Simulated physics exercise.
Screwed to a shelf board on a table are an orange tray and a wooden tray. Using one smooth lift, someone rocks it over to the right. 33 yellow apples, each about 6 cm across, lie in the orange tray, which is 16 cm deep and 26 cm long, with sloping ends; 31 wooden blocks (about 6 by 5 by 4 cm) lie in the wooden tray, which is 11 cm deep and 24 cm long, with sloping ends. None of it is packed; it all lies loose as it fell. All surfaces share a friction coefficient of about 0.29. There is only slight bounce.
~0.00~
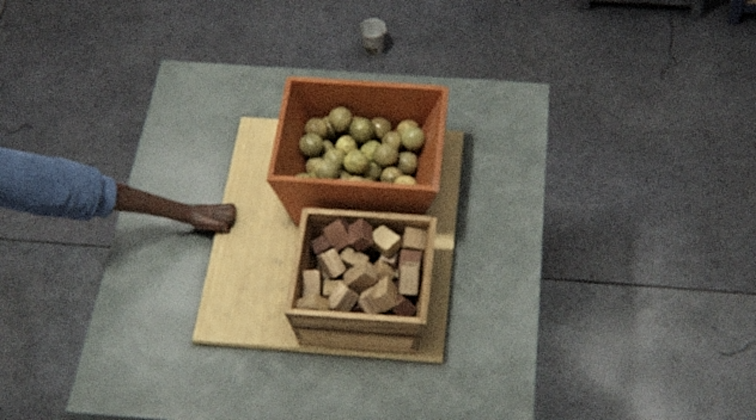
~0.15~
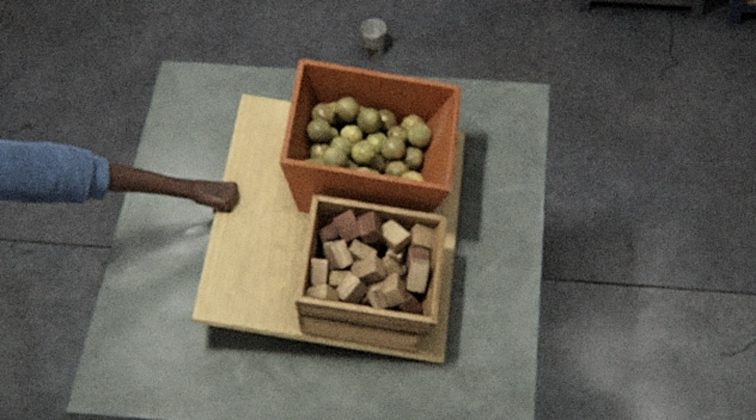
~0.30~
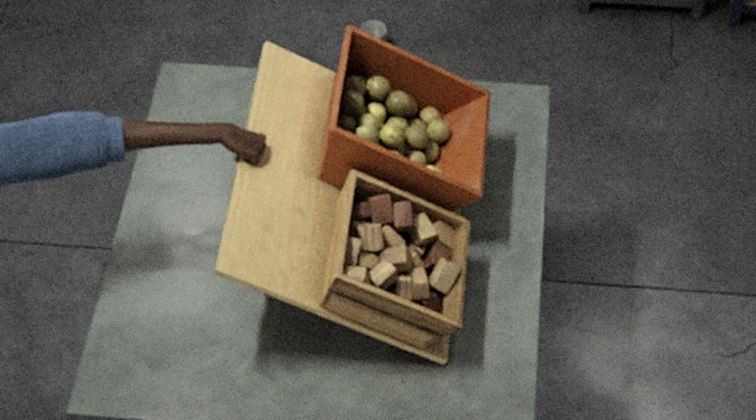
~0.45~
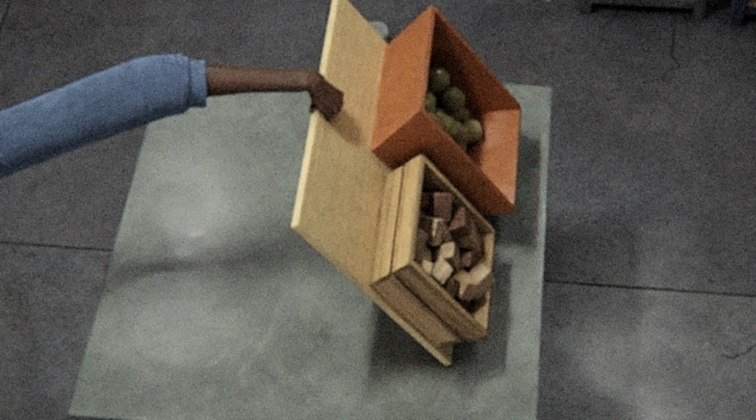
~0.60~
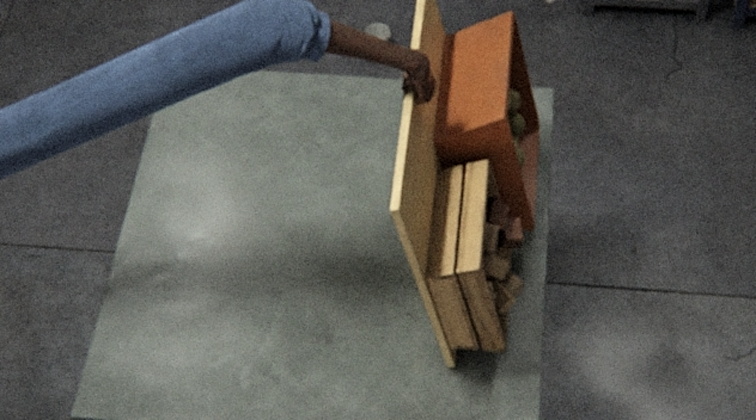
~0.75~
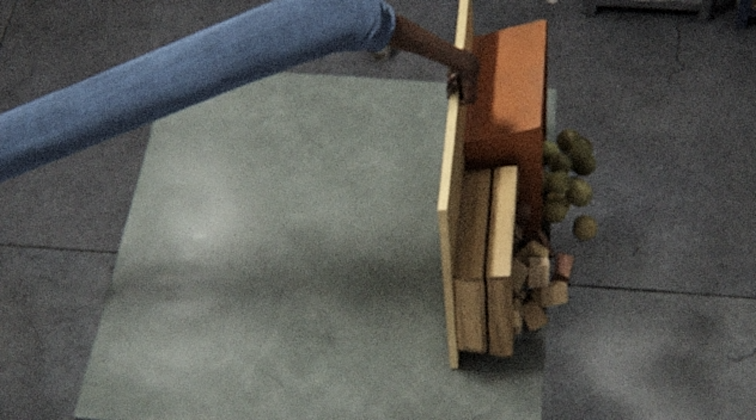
A wooden board carrying an orange tray of yellowish-green apples and a wooden tray of blocks lies flat on a table as a blue-sleeved arm grips its left edge. The hand lifts that edge, rocking the board smoothly to the right. As it nears upright, apples and blocks tumble out on the right.
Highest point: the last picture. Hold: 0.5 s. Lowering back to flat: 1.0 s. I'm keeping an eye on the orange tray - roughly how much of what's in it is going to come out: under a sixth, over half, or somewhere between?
Losses: Most of the load.
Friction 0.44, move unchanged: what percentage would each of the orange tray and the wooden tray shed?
That would cost the orange tray 100 and the wooden tray 60 per cent of the load.
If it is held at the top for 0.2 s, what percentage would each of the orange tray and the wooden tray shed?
Orange tray 100%, wooden tray 70%.
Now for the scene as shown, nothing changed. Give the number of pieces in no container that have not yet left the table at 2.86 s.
Near 3, give or take.
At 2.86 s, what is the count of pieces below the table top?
That count sits near 50.
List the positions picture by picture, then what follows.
In the first picture (each is followed by its nearest rim corner in this view), orange tray, (433, 188); wooden tray, (420, 321); 0° from level; none out.
In the second picture, orange tray, (447, 188); wooden tray, (431, 320); 9° from level.
In the third picture, orange tray, (479, 193); wooden tray, (457, 323); 31° from level.
In the fourth picture, orange tray, (514, 208); wooden tray, (487, 333); 56° from level.
In the fifth picture, orange tray, (535, 226); wooden tray, (506, 346); 78° from level.
In the sixth picture, orange tray, (542, 235); wooden tray, (513, 353); 87° from level; 19 out.
After 1.09 s, tilt 87°; orange tray 4 in, 29 out and wooden tray 13 in, 18 out.
After 1.51 s, tilt 72°; orange tray 0 in, 33 out and wooden tray 9 in, 22 out.
After 2.10 s, tilt 5°; orange tray 0 in, 33 out and wooden tray 9 in, 22 out.
Final count (at 2.86 s), orange tray 0 in, 33 out and wooden tray 9 in, 22 out. Asked share, 33 of 33, 100 per cent.
